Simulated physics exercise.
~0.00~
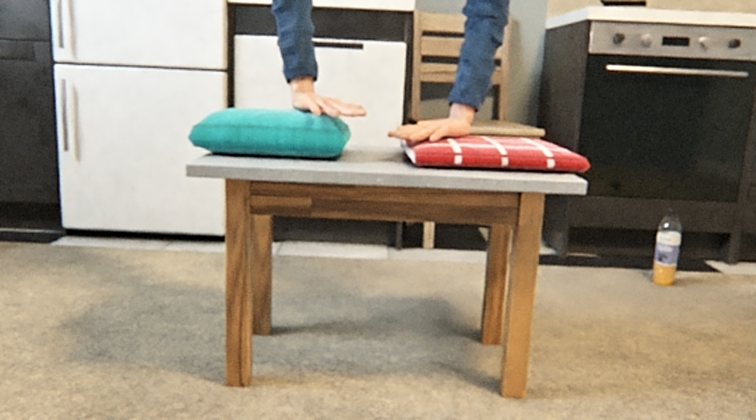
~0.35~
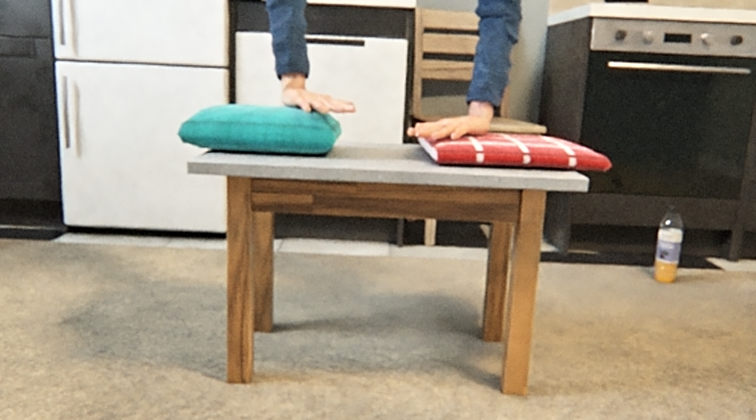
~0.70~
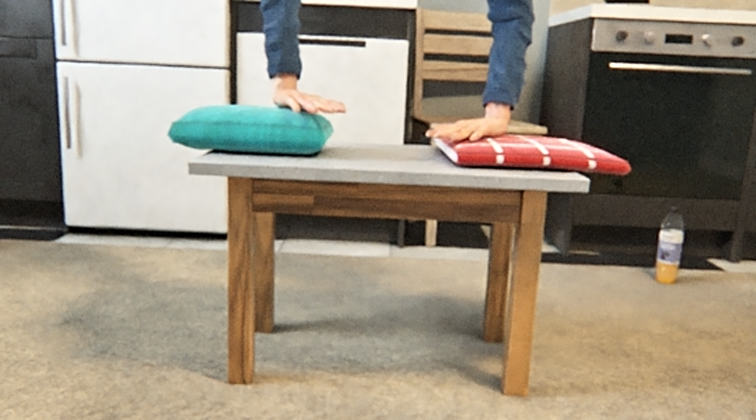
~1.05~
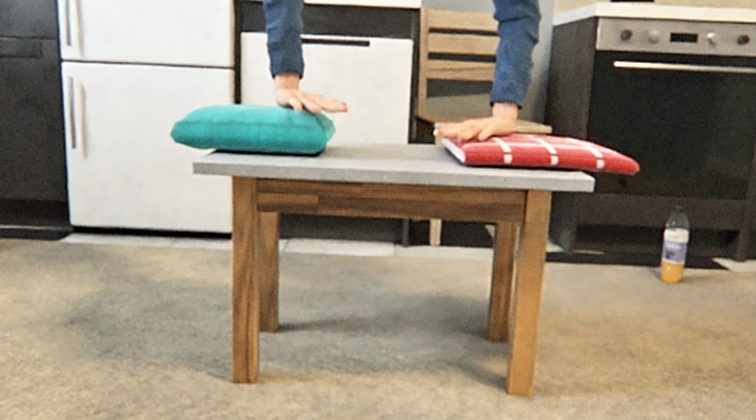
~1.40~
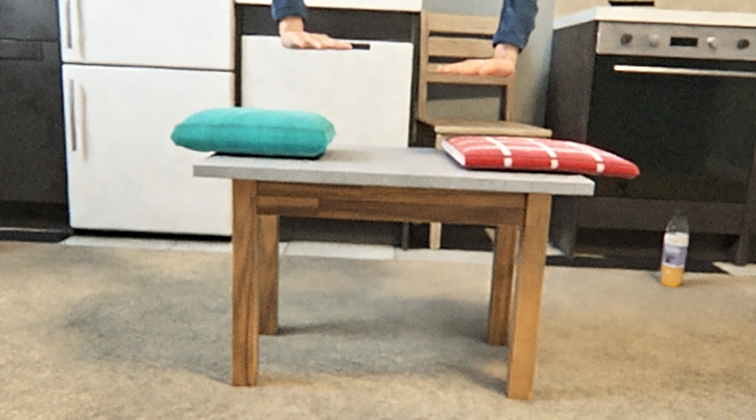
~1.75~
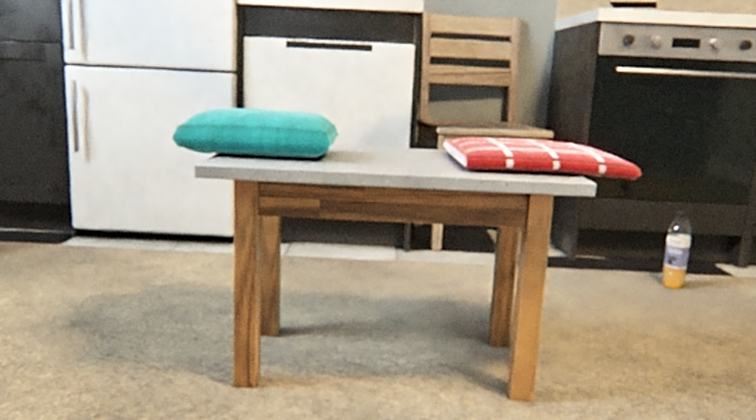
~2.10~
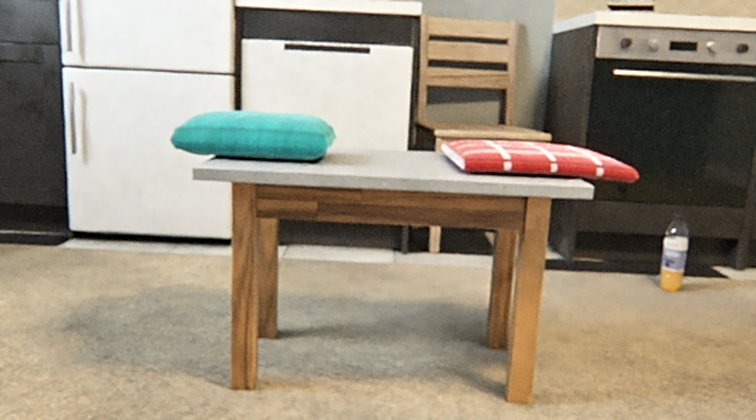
In a kitchen, two hands sliding a turquoise cushion left and a red one right on a table, then withdrawing, both staying put.
